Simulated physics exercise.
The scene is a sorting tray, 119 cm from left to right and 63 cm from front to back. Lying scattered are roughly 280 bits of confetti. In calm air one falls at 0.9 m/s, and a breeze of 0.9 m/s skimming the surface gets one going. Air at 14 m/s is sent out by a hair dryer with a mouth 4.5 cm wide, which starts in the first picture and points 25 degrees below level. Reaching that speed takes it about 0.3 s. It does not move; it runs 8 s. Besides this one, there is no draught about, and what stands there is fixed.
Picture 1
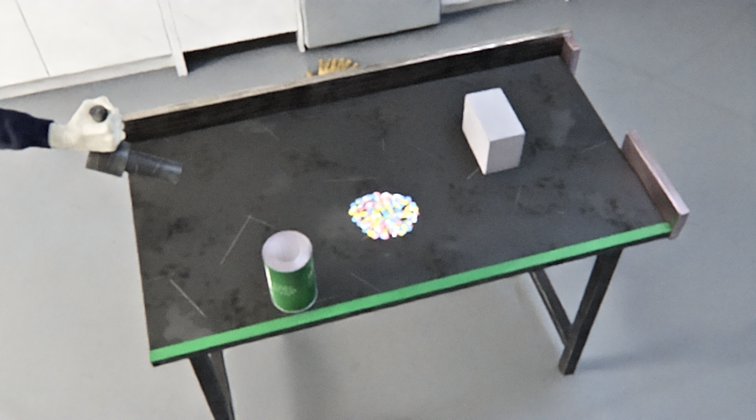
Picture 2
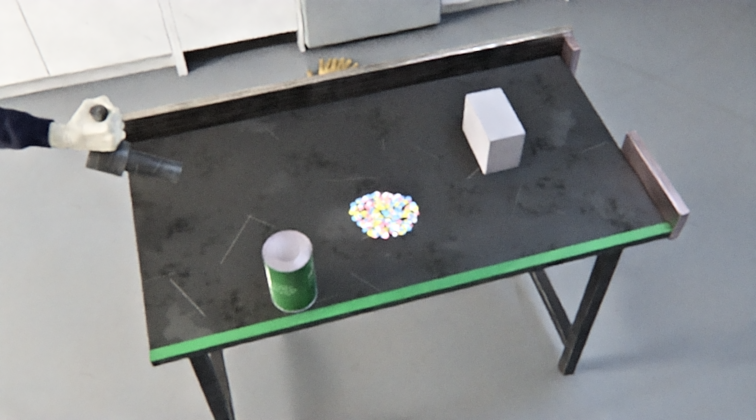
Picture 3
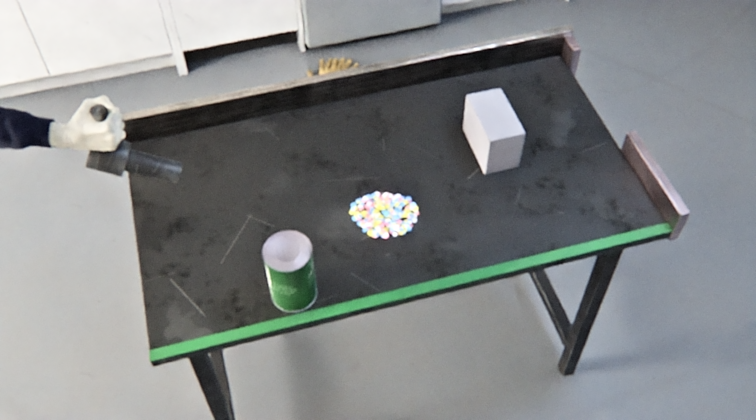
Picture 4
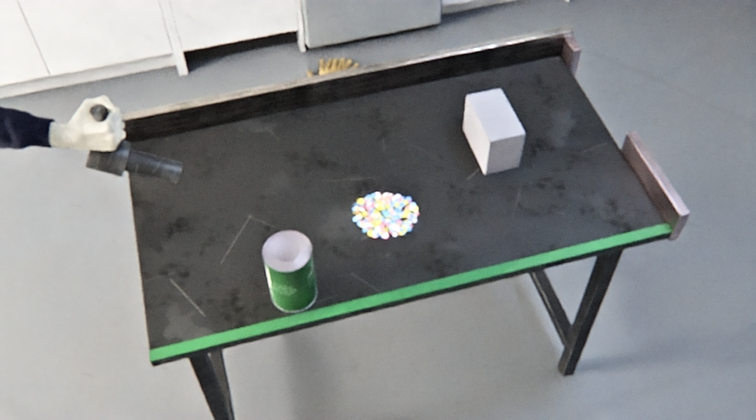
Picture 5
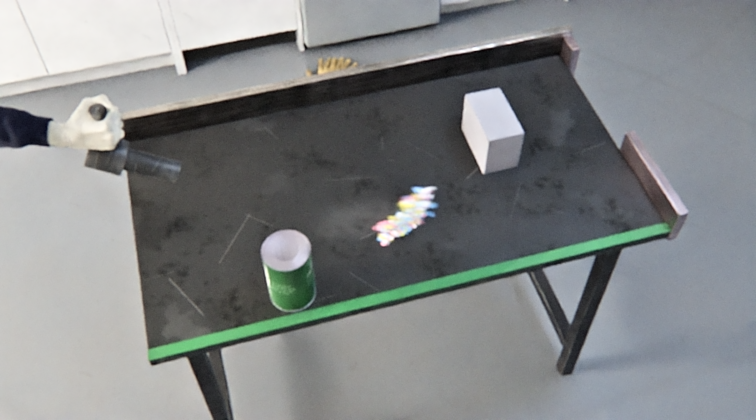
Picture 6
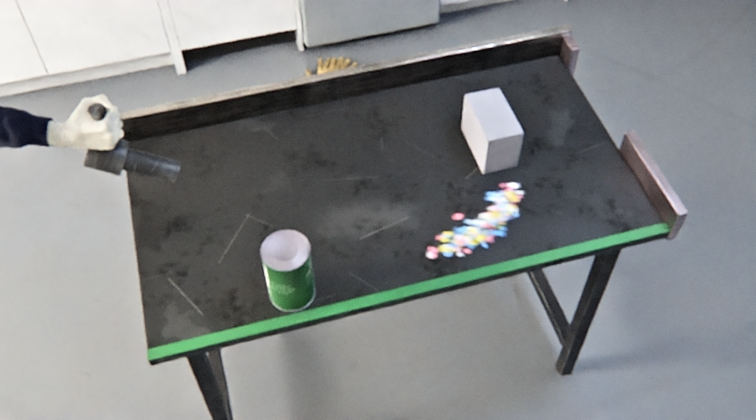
The clip shows a gloved hand holding a dark nozzle still at the left of a black table with a tin and a pale block, as a pile of colourful bits first lies motionless, then slides rightward and spreads into a slanting streak.
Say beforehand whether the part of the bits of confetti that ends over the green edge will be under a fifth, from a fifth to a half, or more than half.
It should come out above half.
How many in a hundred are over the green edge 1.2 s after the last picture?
I'd put it at some 100 %.
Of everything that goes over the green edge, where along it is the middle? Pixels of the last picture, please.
Somewhere about (584, 253).
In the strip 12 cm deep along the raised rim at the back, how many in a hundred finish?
Around 0 in a hundred.
Then, 1.2 s after the last picture, 97 % are over the green edge; 98 % have settled or left.
Then, 2.2 s after the last picture, 98 % are over the green edge; 98 % have settled or left.
Then, 4.1 s after the last picture, 98 % are over the green edge; 99 % have settled or left.
Then, 7.7 s after the last picture, at the end, 98 % are over the green edge.
